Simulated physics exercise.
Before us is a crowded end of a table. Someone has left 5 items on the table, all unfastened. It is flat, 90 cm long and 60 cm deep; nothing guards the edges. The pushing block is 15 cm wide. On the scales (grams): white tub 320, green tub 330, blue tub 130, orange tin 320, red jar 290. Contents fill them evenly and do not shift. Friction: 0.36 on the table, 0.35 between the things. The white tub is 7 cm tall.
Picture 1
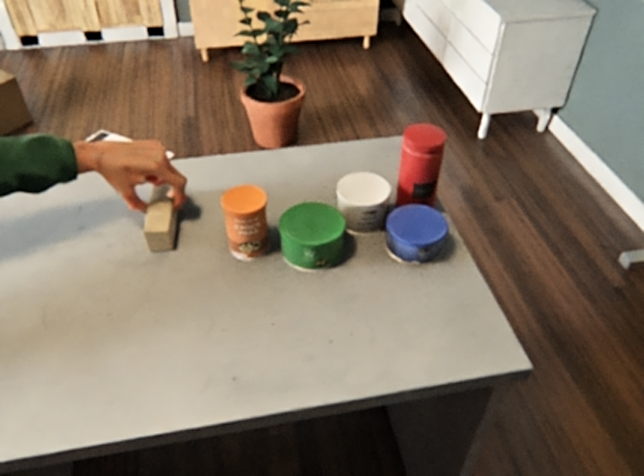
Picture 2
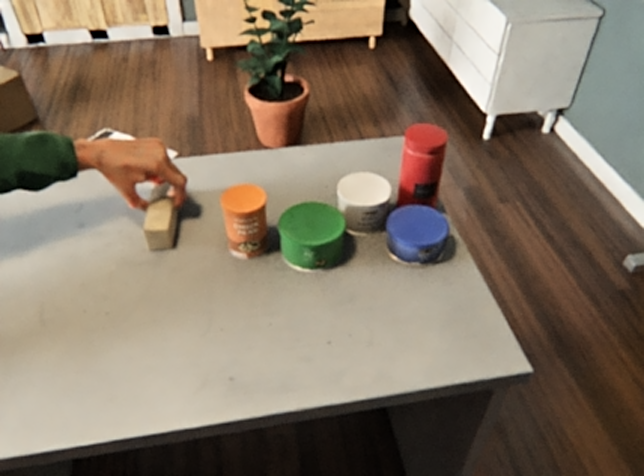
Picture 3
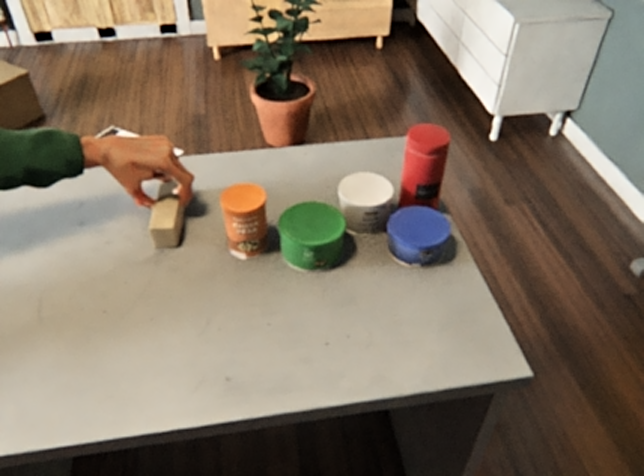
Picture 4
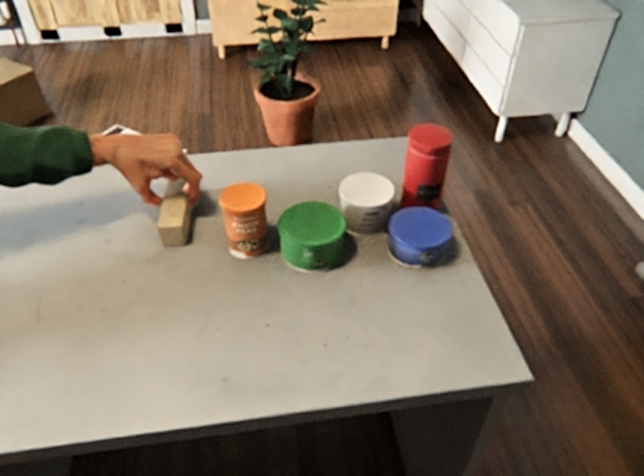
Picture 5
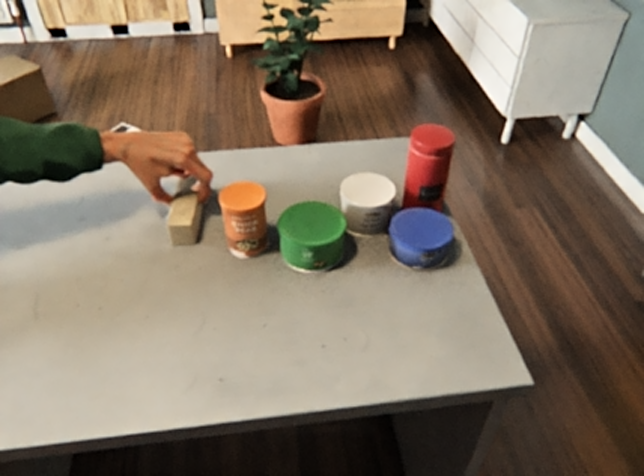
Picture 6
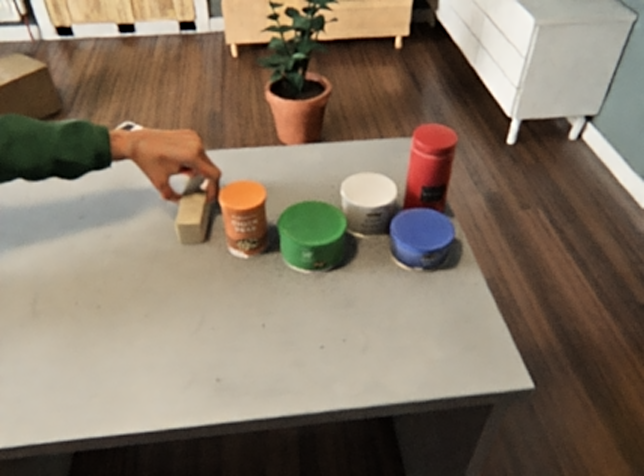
On a grey tabletop, a hand slides a small block slowly right toward an orange tin beside green, white, blue and red containers.
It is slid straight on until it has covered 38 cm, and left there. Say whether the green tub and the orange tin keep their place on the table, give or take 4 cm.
The green tub ends elsewhere, the orange tin ends elsewhere.
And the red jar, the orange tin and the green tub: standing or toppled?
The red jar falls over; the orange tin keeps standing; the green tub stays upright.
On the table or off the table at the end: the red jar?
The red jar finishes off the table.
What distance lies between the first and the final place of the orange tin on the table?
Some 29 cm.
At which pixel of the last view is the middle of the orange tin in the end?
Near (427, 215).
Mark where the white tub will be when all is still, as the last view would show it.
Near (423, 192).
Then, 0.90 s past the last view, block slid 21 cm; orange tin shifted 12 cm near (319, 217); green tub shifted 9 cm near (368, 248).
Then, 1.80 s past the last view, block slid 36 cm; red jar now off the table; orange tin shifted 27 cm near (415, 216); green tub shifted 15 cm near (399, 266).
Then, 2.30 s past the last view, block slid 38 cm; orange tin shifted 29 cm near (426, 215); green tub shifted 15 cm near (399, 266); white tub shifted 10 cm.
Finally, off the table, red jar; not toppled but over 4 cm from the start, white tub, green tub, blue tub and orange tin. Final places as that camera would see them, green tub near (399, 266), orange tin near (426, 215).
